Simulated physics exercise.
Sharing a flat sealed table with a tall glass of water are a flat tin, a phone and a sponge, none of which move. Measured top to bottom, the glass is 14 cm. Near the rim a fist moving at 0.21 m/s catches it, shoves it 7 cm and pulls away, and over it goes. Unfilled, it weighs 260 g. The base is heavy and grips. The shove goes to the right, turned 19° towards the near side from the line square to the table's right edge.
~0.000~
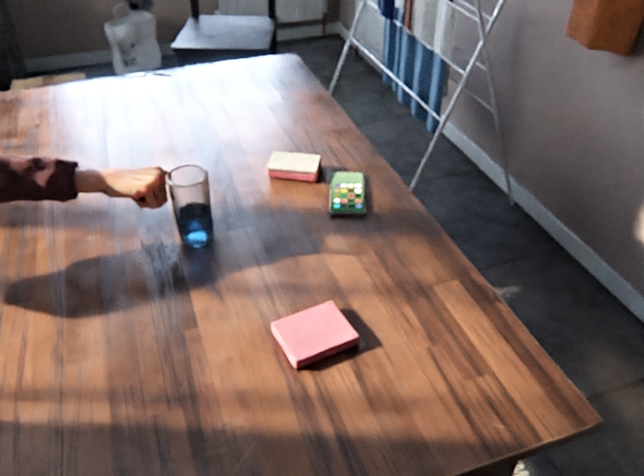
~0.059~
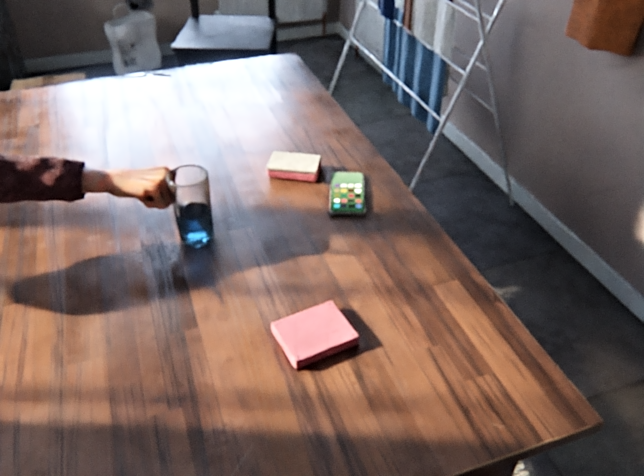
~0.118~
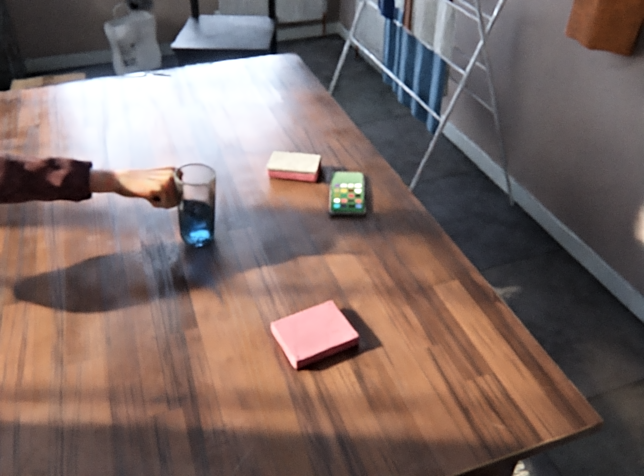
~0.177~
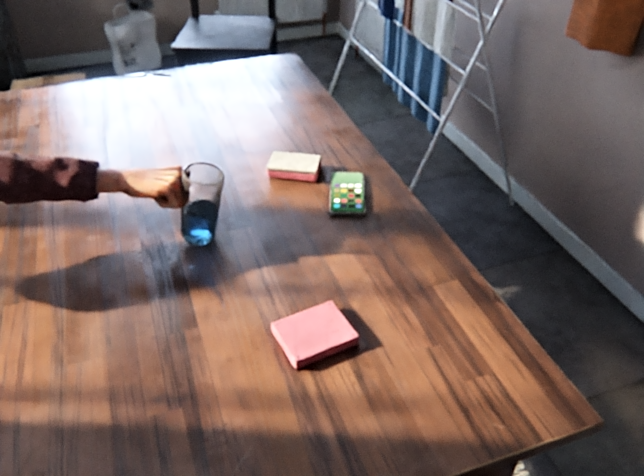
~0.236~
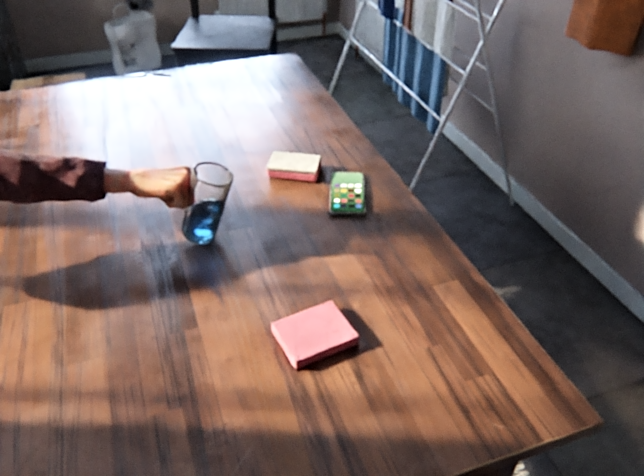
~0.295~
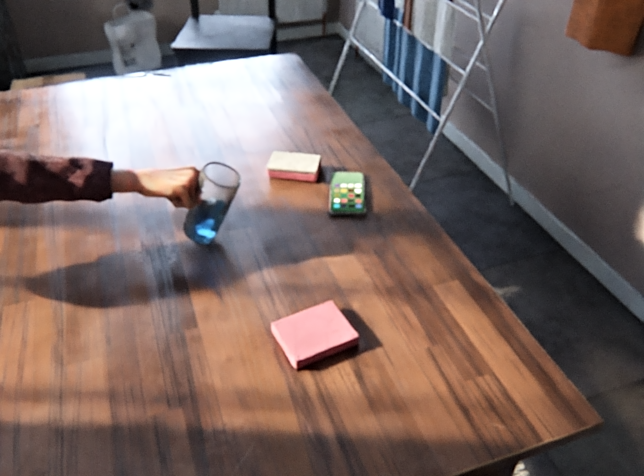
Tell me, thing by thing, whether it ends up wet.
The flat tin keeps dry, the phone gets wet, the sponge keeps dry.
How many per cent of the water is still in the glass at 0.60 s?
Near 100 in a hundred.
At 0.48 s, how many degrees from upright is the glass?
It is at some 42°.
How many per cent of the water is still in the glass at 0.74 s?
I'd say some 84 in a hundred.
After 0.48 s the tilt is 43° and 100 per cent is in the glass, 0 has run off the table; wet so far, nothing.
After 0.60 s the tilt is 69° and 100 per cent is in the glass, 0 has run off the table; wet so far, nothing.
After 0.74 s the tilt is 88° and 83 per cent is in the glass, 0 has run off the table; wet so far, nothing.
After 0.98 s the tilt is 88° and 37 per cent is in the glass, 0 has run off the table; wet so far, phone.
In the end 11 per cent is in the glass, 38 has run off the table; wet so far, phone.
